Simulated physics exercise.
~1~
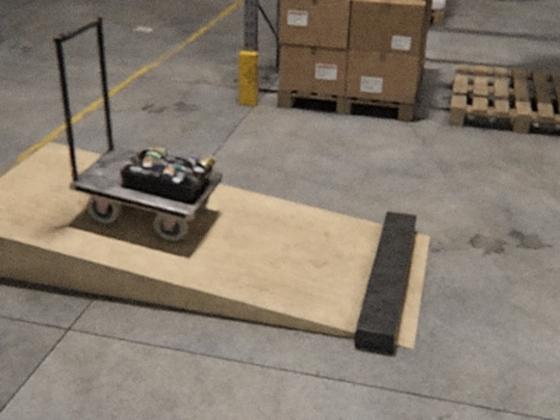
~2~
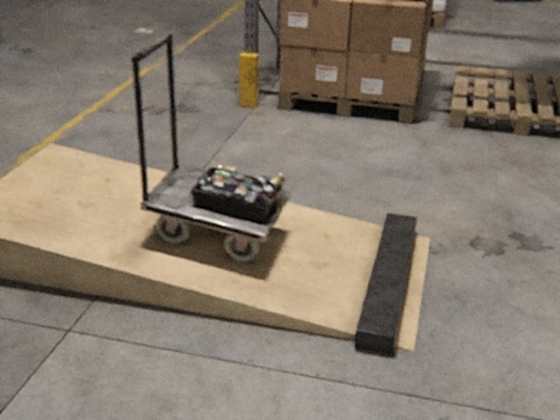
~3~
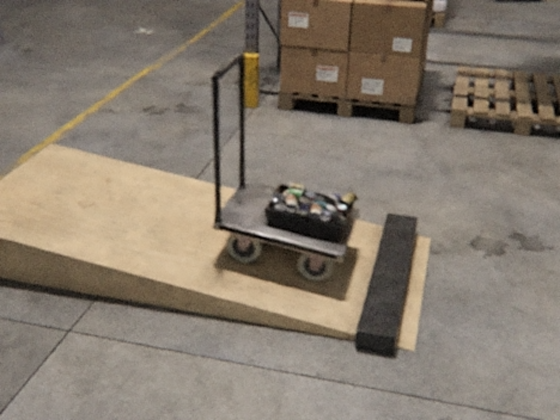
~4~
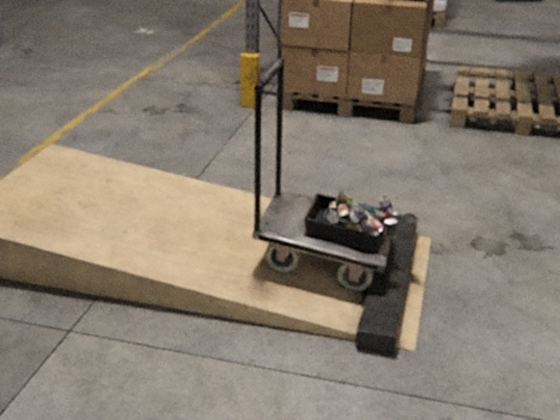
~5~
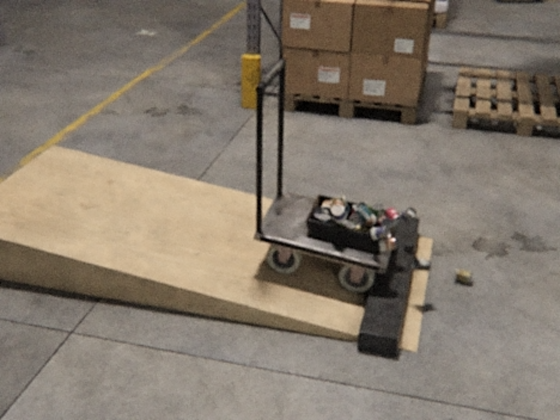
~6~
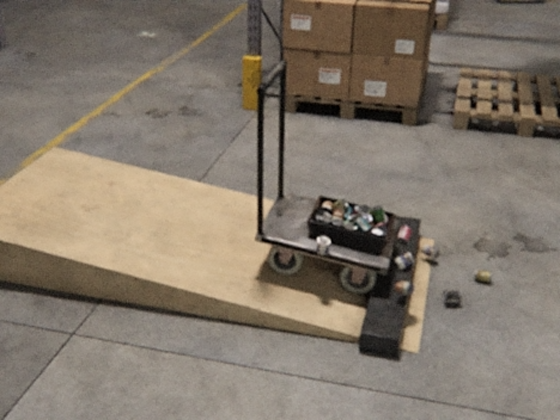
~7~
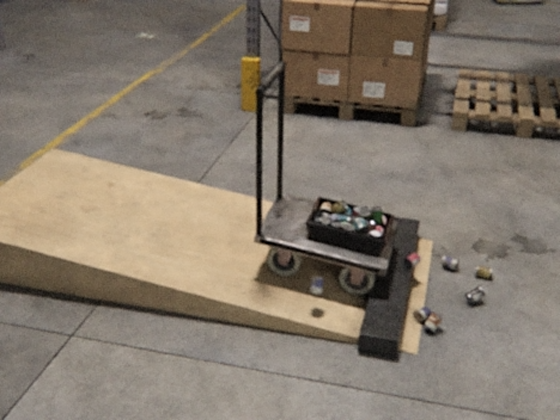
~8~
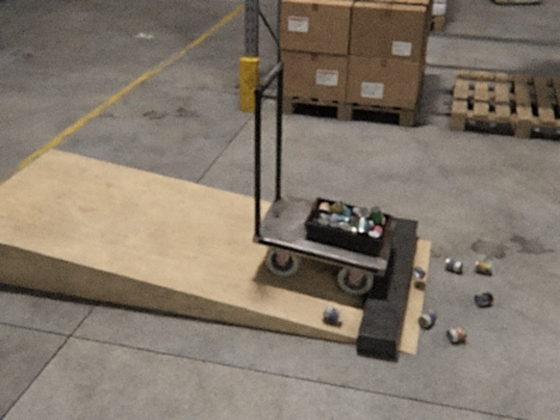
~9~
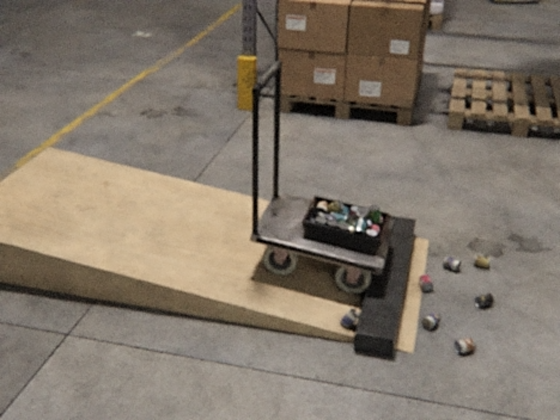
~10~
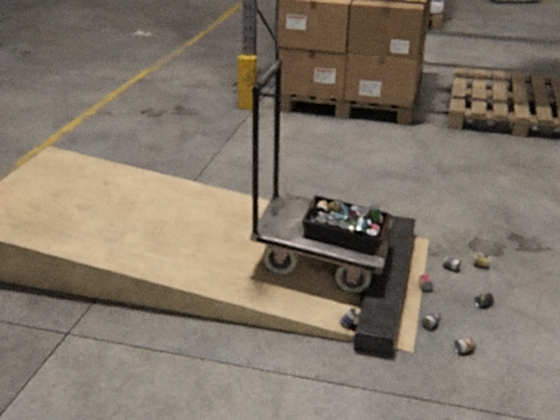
Trolley rolling down a wooden ramp, stopping at a black kerb, small tins spilling from its container onto the concrete floor.
